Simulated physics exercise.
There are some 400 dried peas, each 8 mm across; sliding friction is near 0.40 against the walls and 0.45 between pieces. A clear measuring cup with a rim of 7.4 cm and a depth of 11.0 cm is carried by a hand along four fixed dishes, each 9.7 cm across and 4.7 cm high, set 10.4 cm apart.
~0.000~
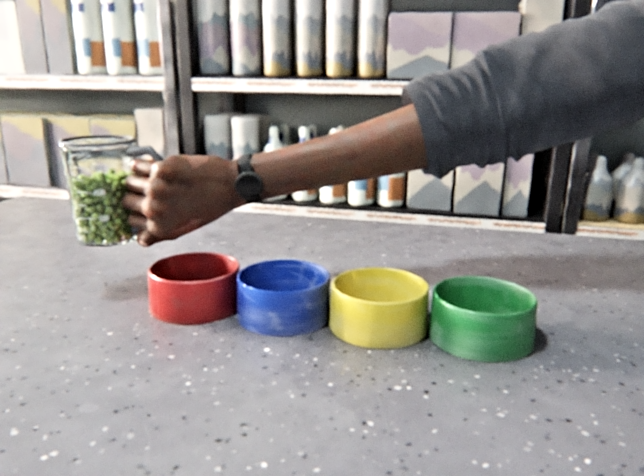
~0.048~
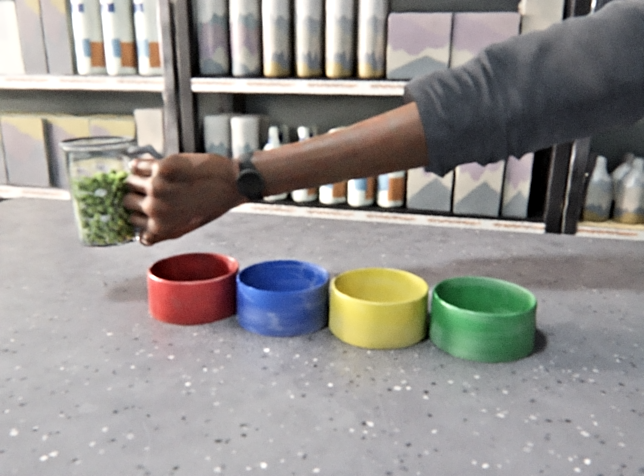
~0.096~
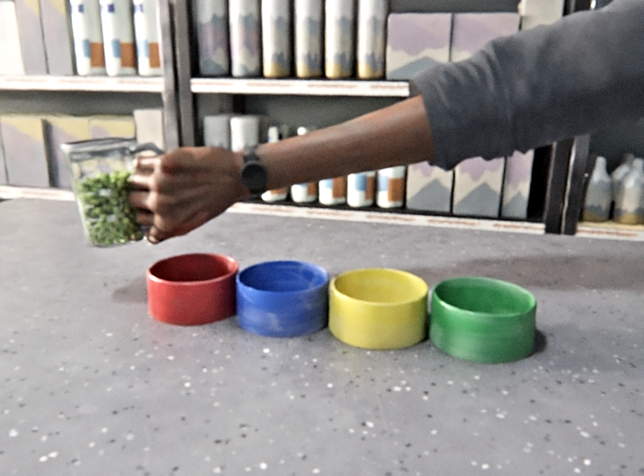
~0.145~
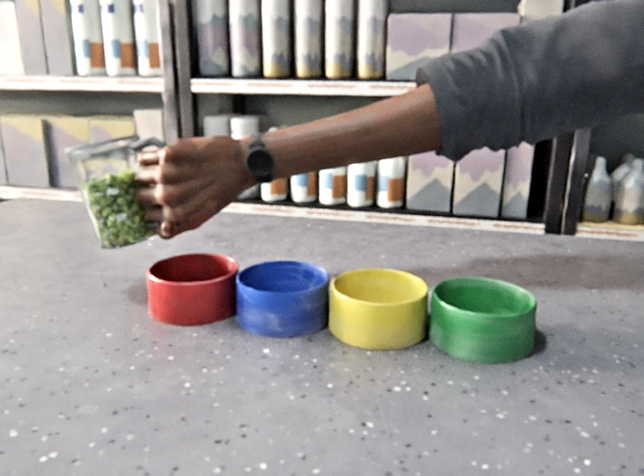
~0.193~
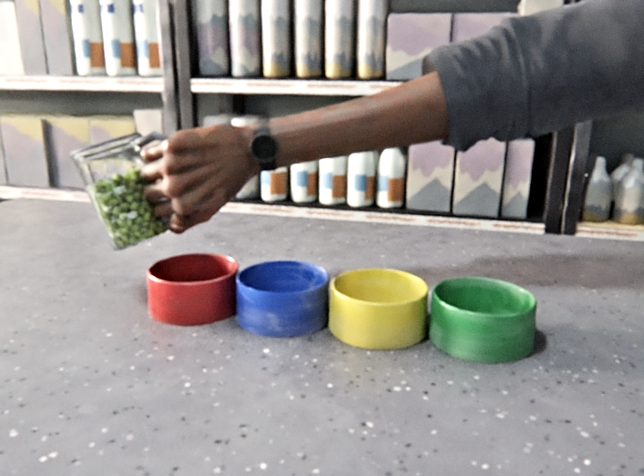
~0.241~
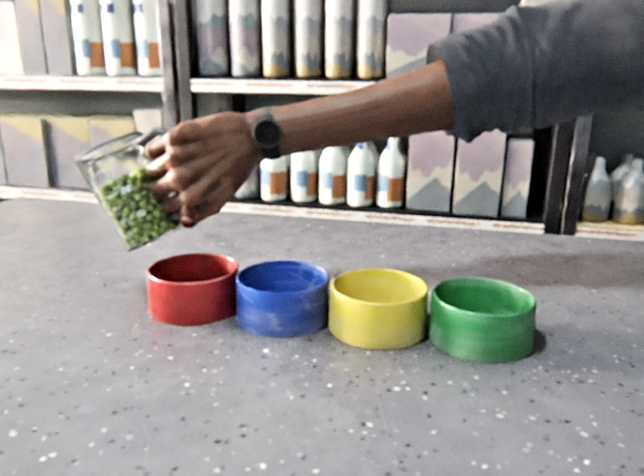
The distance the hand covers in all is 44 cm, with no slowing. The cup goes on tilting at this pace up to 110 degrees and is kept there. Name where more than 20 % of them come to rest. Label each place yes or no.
Red dish: Yes. Blue dish: Yes. Green dish: No. Yellow dish: No. Counter: No.
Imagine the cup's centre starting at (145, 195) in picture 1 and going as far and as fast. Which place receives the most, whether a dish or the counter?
I'd say blue collects the most.
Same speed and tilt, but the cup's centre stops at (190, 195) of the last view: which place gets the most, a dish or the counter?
Most of it ends up at counter.
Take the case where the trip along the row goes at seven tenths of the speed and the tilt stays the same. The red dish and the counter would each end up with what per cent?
In that case red 80; counter 20.
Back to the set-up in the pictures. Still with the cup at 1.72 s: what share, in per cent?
Roughly 0 per cent, give or take.
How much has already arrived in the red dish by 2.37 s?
About 50 per cent by then.
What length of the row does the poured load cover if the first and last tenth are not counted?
I'd estimate close to 14 cm.
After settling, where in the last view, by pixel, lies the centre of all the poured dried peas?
Resting centre estimate: Around (227, 297).
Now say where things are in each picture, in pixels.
The first picture shows cup at (103, 190), tilt 0 degrees, lip at (68, 139), moved 0.0 cm; middle of the pieces at (104, 204); red dish at (195, 267); blue dish at (284, 275); yellow dish at (380, 285); green dish at (484, 295).
The second picture shows cup at (105, 191), tilt 1 degrees, lip at (69, 140), moved 0.2 cm; middle of the pieces at (106, 205).
The third picture shows cup at (109, 191), tilt 5 degrees, lip at (71, 144), moved 0.8 cm; middle of the pieces at (111, 206).
The fourth picture shows cup at (117, 192), tilt 12 degrees, lip at (74, 149), moved 1.8 cm; middle of the pieces at (120, 206).
The fifth picture shows cup at (125, 193), tilt 19 degrees, lip at (79, 154), moved 2.8 cm; middle of the pieces at (129, 206).
The sixth picture shows cup at (133, 193), tilt 25 degrees, lip at (84, 160), moved 3.8 cm; middle of the pieces at (139, 206); red dish at (194, 268); blue dish at (283, 276); yellow dish at (379, 286); green dish at (483, 296). Its pace works out near 140 degrees a second; the hand travels 21 cm a second.
After 1.13 s, tilt 110 degrees; cup holds 45 %, red 45 %, blue 5 %.
After 1.72 s, tilt 110 degrees; cup holds 0 %, red 50 %, blue 40 %, yellow 5 %.
After 2.37 s, tilt 110 degrees; cup holds 0 %, red 50 %, blue 40 %, yellow 5 %.
At rest (2.7 s), red 50 %, blue 40 %, green 0 %, yellow 5 %, counter 5 %.
